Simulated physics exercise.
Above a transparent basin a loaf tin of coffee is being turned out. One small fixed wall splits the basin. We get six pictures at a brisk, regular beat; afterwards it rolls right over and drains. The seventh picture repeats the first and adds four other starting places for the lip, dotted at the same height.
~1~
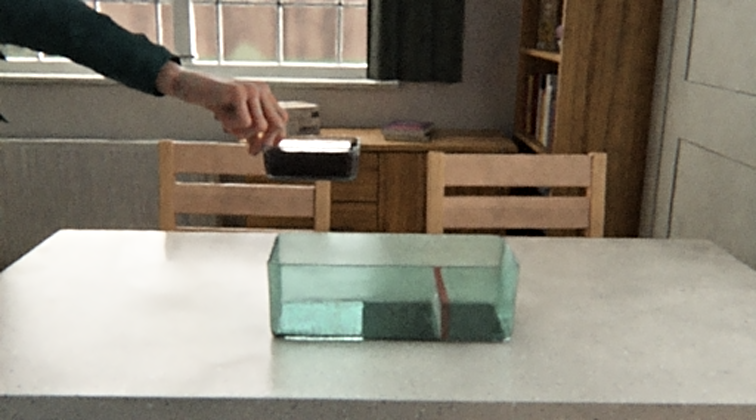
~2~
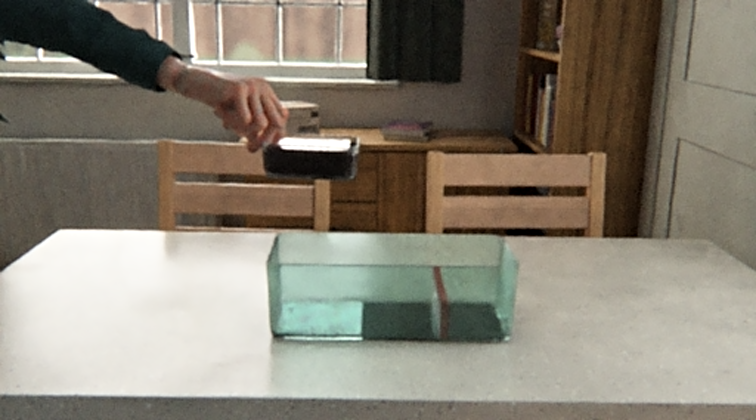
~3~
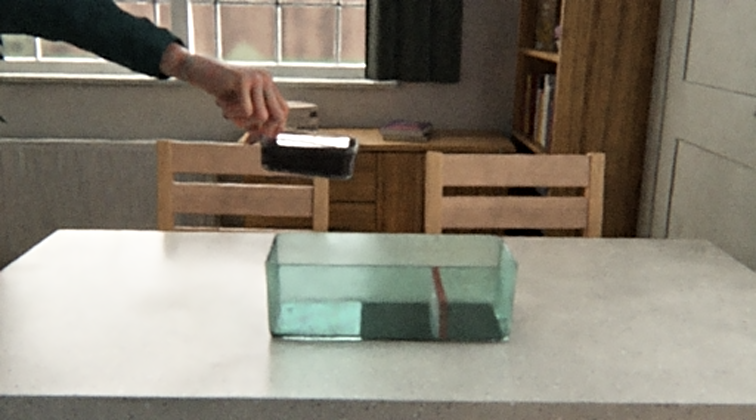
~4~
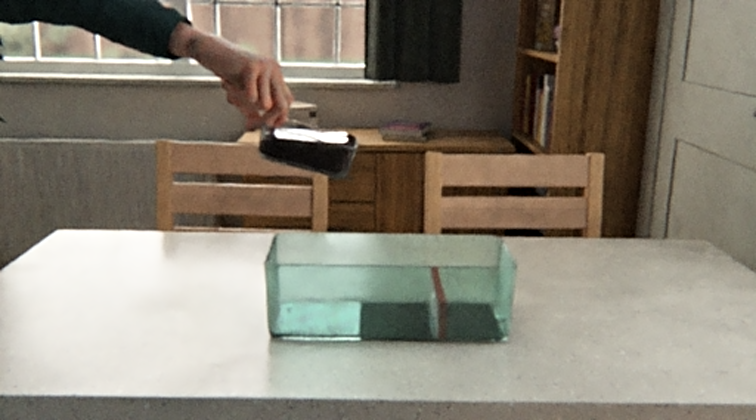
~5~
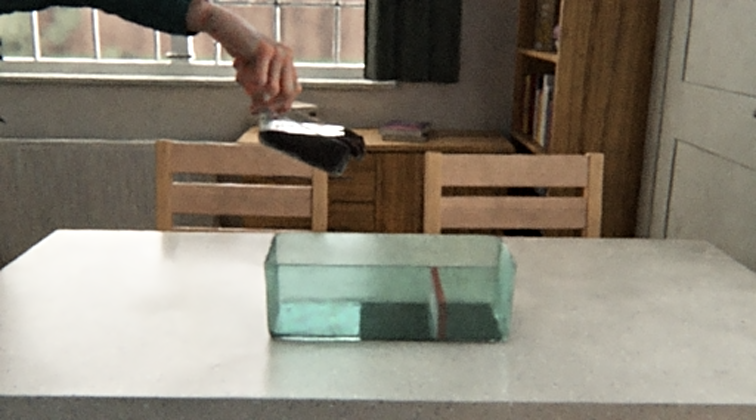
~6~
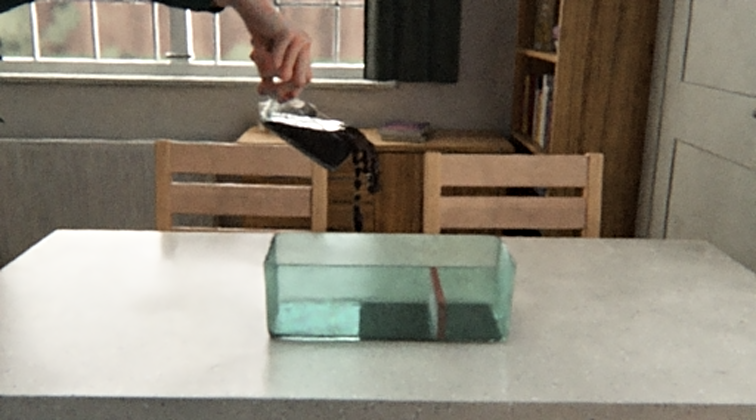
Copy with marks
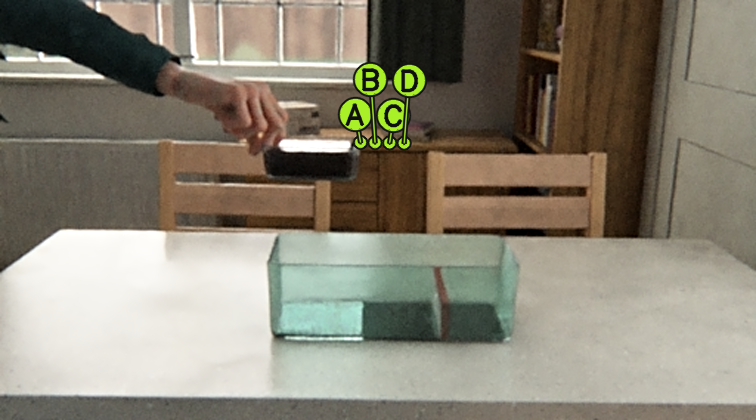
In this clip, a hand holds a dark loaf tin level above a clear, greenish basin on a pale table, then tilts it steadily toward the right until dark liquid runs over its lower lip in a broken stream.
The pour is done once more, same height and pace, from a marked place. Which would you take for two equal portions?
B beats the others.
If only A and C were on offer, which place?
C.
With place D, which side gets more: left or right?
The right side.
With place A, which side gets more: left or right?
The left side.
On the marked copy, A at (360, 142); B at (375, 142); C at (389, 142); D at (404, 143).
Choosing A, about 81 % ends left of the wall and 17 % right of it.
Choosing B, about 45 % ends left of the wall and 54 % right of it.
Choosing C, about 28 % ends left of the wall and 71 % right of it.
Choosing D, about 15 % ends left of the wall and 83 % right of it.
